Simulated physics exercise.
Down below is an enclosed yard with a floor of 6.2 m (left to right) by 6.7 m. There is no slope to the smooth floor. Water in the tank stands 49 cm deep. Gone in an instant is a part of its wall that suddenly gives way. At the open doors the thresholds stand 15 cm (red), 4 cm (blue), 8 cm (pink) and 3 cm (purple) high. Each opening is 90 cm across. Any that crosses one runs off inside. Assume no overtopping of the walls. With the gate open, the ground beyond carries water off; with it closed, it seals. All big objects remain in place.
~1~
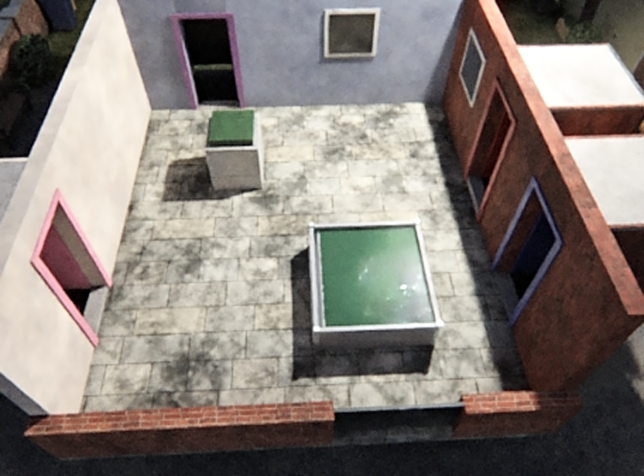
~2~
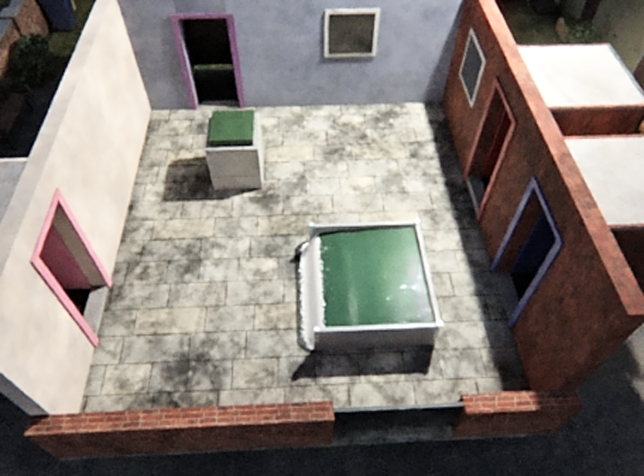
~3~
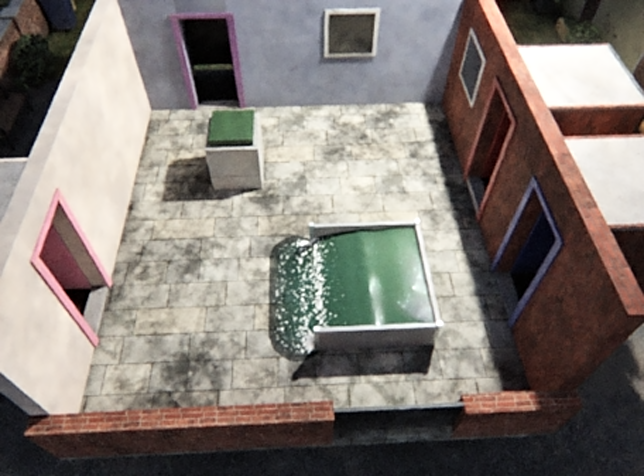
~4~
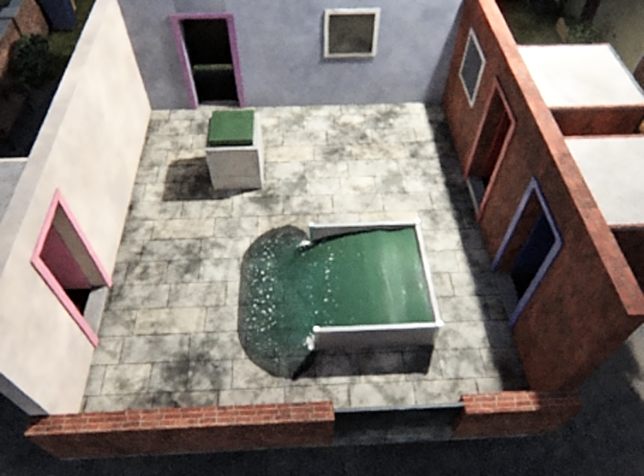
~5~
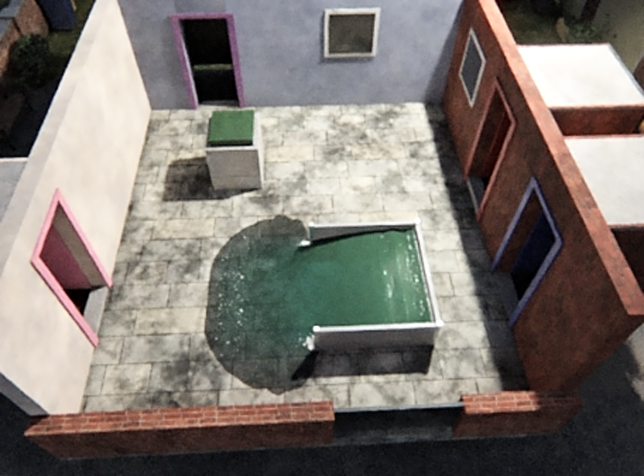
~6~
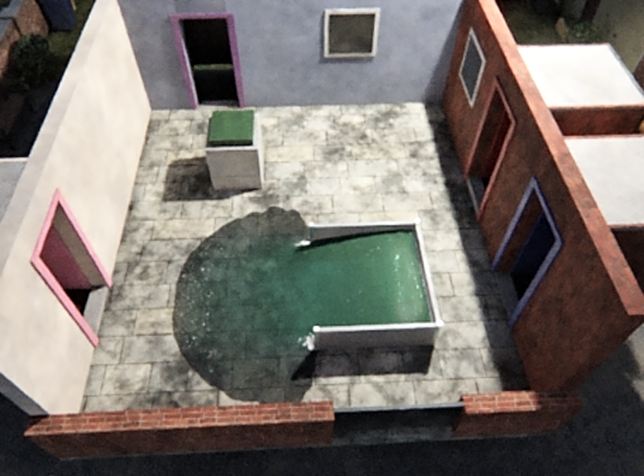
Green water sits still in a white-rimmed tank in a walled, paved yard, beside a smaller raised block with a green top. The tank's left side gives way and water pours through in a white, frothy rush. It fans leftward across the paving in a widening, rounded dark sheet.
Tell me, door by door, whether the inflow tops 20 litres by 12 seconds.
At the red door it falls short; at the blue door it falls short; at the pink door it tops it; at the purple door it tops it.
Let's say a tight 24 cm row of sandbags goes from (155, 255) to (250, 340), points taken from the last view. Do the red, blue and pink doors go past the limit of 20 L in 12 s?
Doors: Red stays under / blue stays under / pink stays under.
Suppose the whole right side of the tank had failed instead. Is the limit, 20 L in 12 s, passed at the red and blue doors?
Red: Within limit; blue: Beyond limit.
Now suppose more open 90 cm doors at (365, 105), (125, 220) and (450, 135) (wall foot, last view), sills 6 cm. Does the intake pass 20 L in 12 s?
Well, the first is on the low side, the second is on the high side, and the third is on the low side.
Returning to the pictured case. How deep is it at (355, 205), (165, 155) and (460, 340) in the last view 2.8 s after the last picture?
About 0, 6 and 0 cm.
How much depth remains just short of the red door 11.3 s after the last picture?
It's some 4.5 centimetres deep.
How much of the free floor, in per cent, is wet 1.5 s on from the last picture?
Wet share: Near 35 percent.
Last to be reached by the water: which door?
It would be the red one.
Then, 0.7 s after the last picture water covers 30 % of the floor and is deepest (20 cm) near (113, 274); red door not reached, blue door not reached, pink door 14 cm at the sill, 7 L in, purple door not reached.
Then, 1.5 s after the last picture water covers 35 % of the floor and is deepest (30 cm) near (78, 419); red door not reached, blue door not reached, pink door 22 cm at the sill, 71 L in, purple door not reached.
Then, 2.8 s after the last picture water covers 40 % of the floor and is deepest (18 cm) near (104, 313); red door not reached, blue door not reached, pink door 16 cm at the sill, 139 L in, purple door not reached.
Then, 6.3 s after the last picture water covers 65 % of the floor and is deepest (10 cm) near (169, 111); red door not reached, blue door not reached, pink door 5 cm at the sill, 162 L in, purple door 7 cm at the sill, 27 L in.
Then, 11.3 s after the last picture water covers 95 % of the floor and is deepest (6 cm) near (471, 210); red door 4 cm at the sill, 0 L in, blue door 3 cm at the sill, 0 L in, pink door 3 cm at the sill, 162 L in, purple door 4 cm at the sill, 58 L in.
